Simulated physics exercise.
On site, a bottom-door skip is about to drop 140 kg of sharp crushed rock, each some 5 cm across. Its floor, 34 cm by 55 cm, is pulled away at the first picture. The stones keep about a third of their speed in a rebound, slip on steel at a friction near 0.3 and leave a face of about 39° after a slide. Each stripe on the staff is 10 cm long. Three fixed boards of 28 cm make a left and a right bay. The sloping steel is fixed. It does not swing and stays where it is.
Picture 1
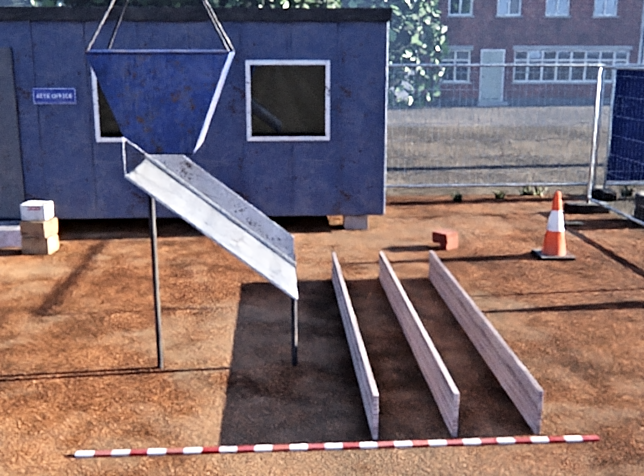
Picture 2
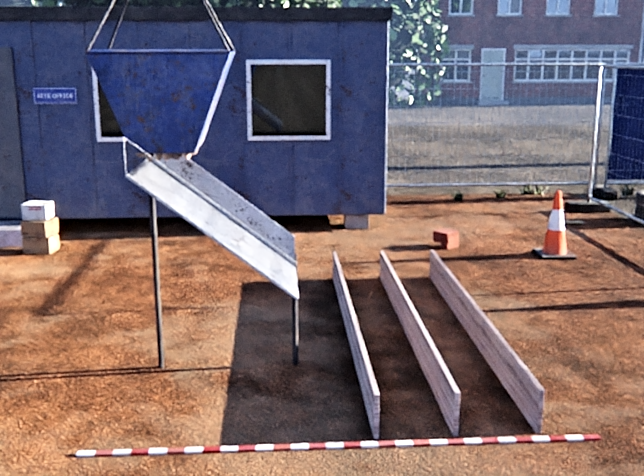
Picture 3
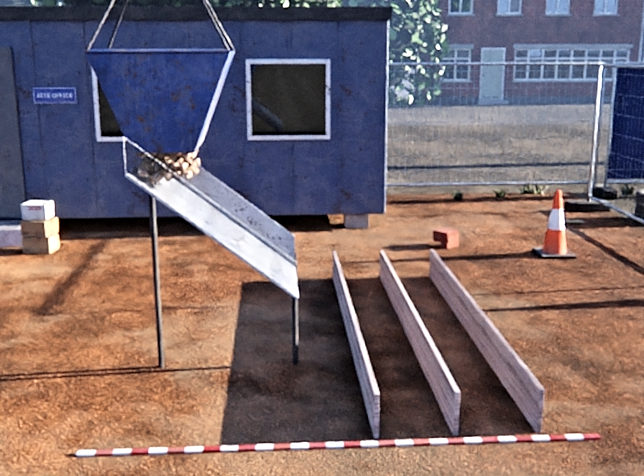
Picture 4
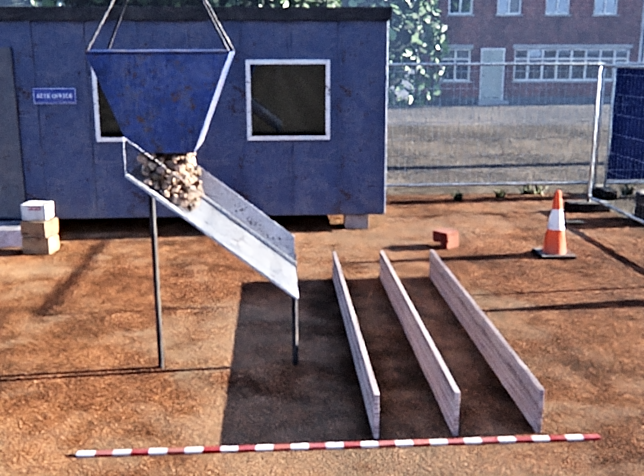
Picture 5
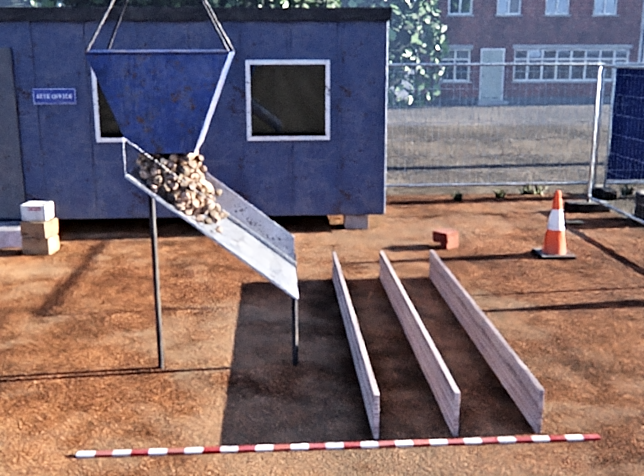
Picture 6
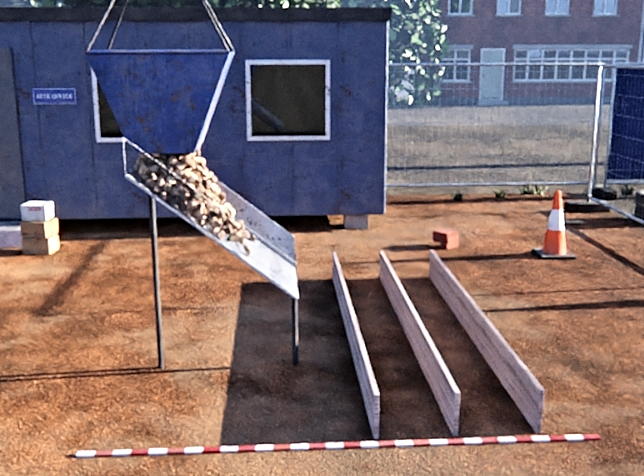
Crushed rock pours from a blue skip and slides down a sloping metal chute to the right.
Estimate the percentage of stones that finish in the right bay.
Roughly 1 per cent ends in the right bay.
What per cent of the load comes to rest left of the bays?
Some 35 per cent of the load.
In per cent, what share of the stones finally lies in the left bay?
Some 65 per cent of the load.
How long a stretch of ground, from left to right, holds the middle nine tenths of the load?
Roughly 80 cm.
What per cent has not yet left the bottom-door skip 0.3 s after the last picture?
Roughly 0 per cent is still inside.
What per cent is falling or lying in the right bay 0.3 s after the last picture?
Some 0 per cent.
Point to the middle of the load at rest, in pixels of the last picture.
Their middle is at about (391, 384).
Then, 0.3 s after the last picture, 0 % in the bottom-door skip, 88 % on the steel, 12 % falling or lying left of the bays; the stones farthest right are at (356, 334).
Then, 0.7 s after the last picture, 0 % in the bottom-door skip, 32 % on the steel, 40 % falling or lying left of the bays, 28 % falling or lying in the left bay; the stones farthest right are at (433, 379).
Then, 1.3 s after the last picture, 0 % in the bottom-door skip, 37 % falling or lying left of the bays, 63 % falling or lying in the left bay, 1 % falling or lying in the right bay; the stones farthest right are at (472, 381).
Then, 2.2 s after the last picture, 0 % in the bottom-door skip, 36 % falling or lying left of the bays, 63 % falling or lying in the left bay, 1 % falling or lying in the right bay; the stones farthest right are at (473, 382).
Then, 4.1 s after the last picture, 0 % in the bottom-door skip, 36 % left of the bays, 63 % in the left bay, 1 % in the right bay; the stones farthest right are at (473, 382).
